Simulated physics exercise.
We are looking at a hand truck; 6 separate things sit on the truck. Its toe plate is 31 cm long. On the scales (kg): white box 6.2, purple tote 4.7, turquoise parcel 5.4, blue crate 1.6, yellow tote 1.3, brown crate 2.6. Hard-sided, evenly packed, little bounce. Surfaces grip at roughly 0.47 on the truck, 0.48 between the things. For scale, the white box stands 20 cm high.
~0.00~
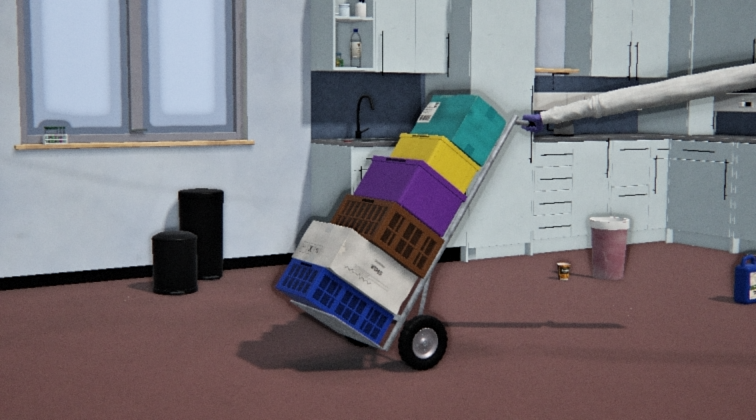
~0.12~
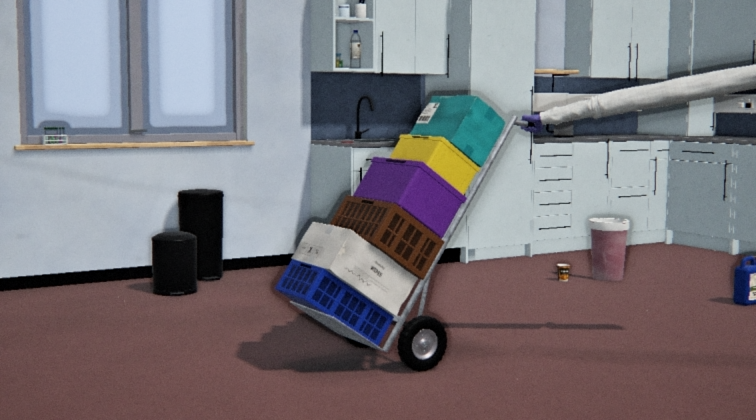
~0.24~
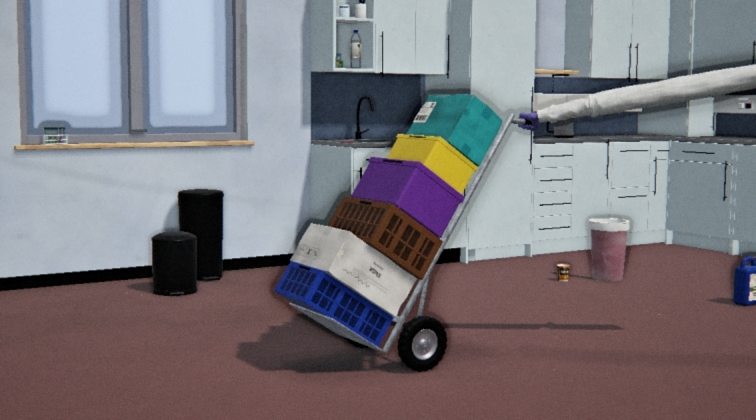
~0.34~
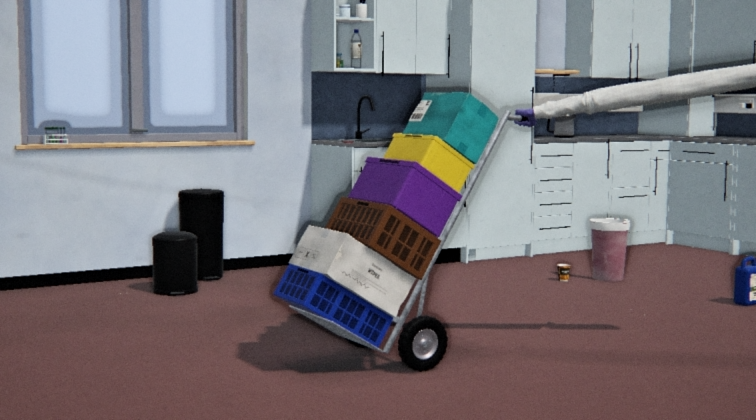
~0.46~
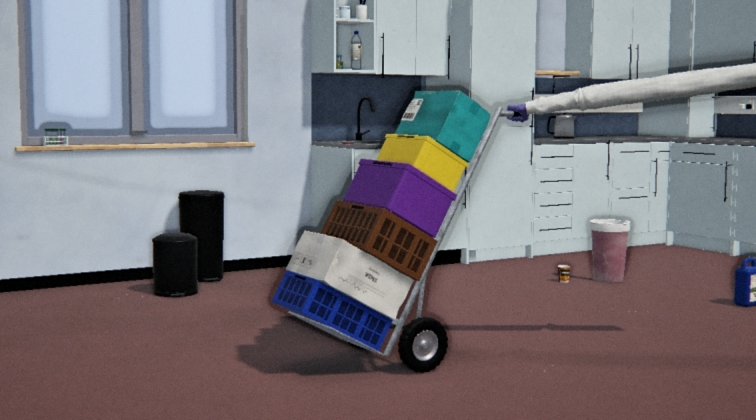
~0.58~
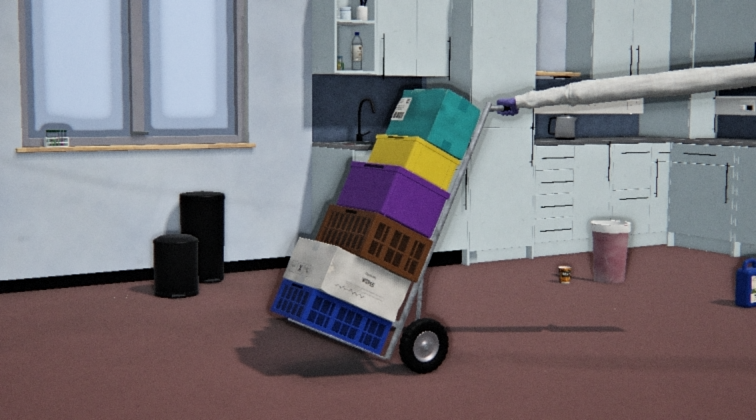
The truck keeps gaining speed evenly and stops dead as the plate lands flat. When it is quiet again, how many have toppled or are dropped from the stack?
Lost: Not one.
Around 1.18 s, truck upright; purple tote tipped 3° against what carries it near (332, 218); white box tipped 3° against what carries it near (324, 312); turquoise parcel tipped 3° against what carries it.
Around 1.58 s, truck upright; purple tote tipped 5° against what carries it near (327, 217); white box tipped 5° against what carries it near (323, 311); turquoise parcel tipped 5° against what carries it.
Finally (2.3 s), all 6 still in place (within 10 cm). In the last view, white box near (327, 312), purple tote near (341, 219).
